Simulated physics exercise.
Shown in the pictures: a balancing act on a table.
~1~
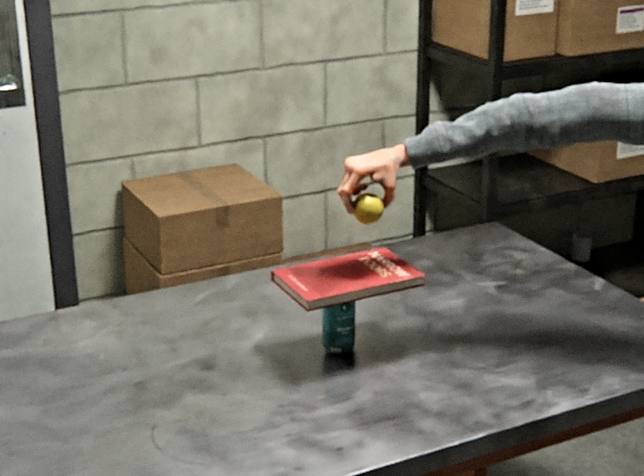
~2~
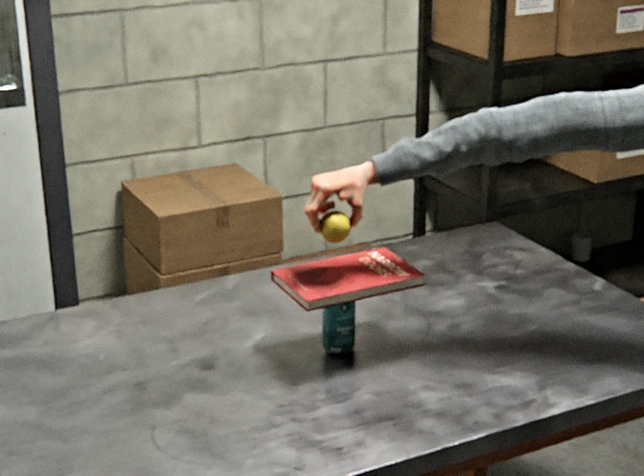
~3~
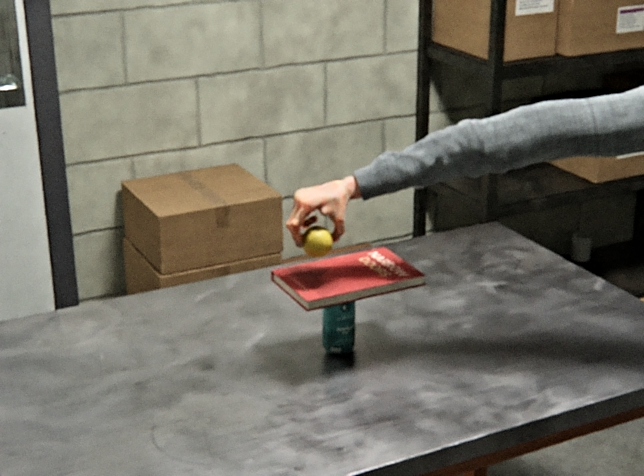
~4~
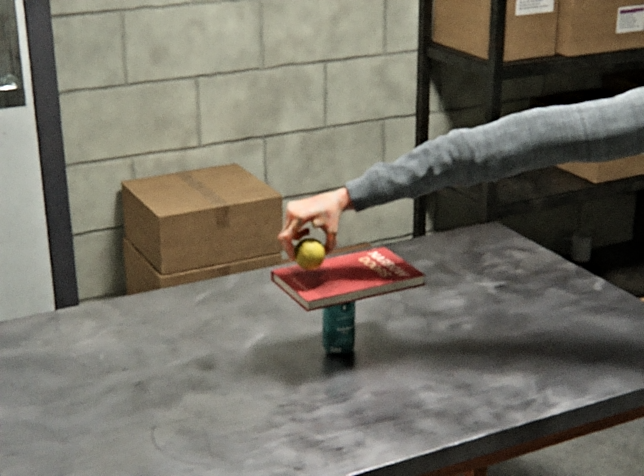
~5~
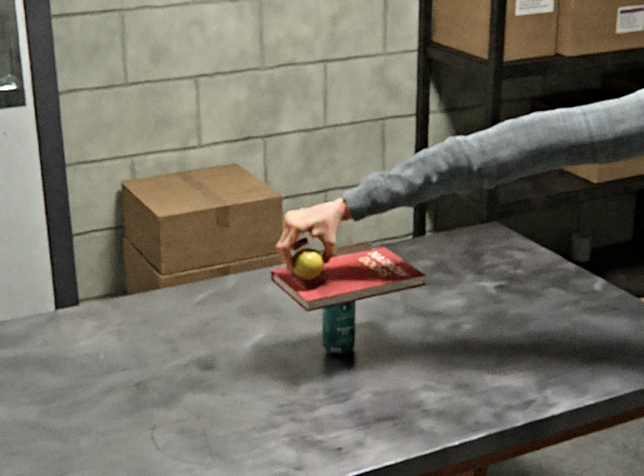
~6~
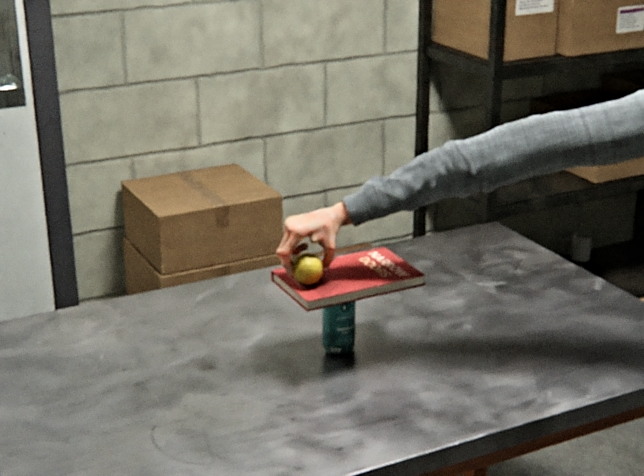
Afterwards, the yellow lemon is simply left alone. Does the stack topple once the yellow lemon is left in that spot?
Nothing drops or tips.
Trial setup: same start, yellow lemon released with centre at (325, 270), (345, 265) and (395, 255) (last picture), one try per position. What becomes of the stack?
First time it stays put, second time it stays put, third time it falls over.
Then, 0.20 s after the last picture, nothing has stirred.
Then, 0.40 s after the last picture, yellow lemon resting near (307, 269).
At rest, all 3 in place. Seen from the same camera at the end, yellow lemon near (307, 269). The stack holds.
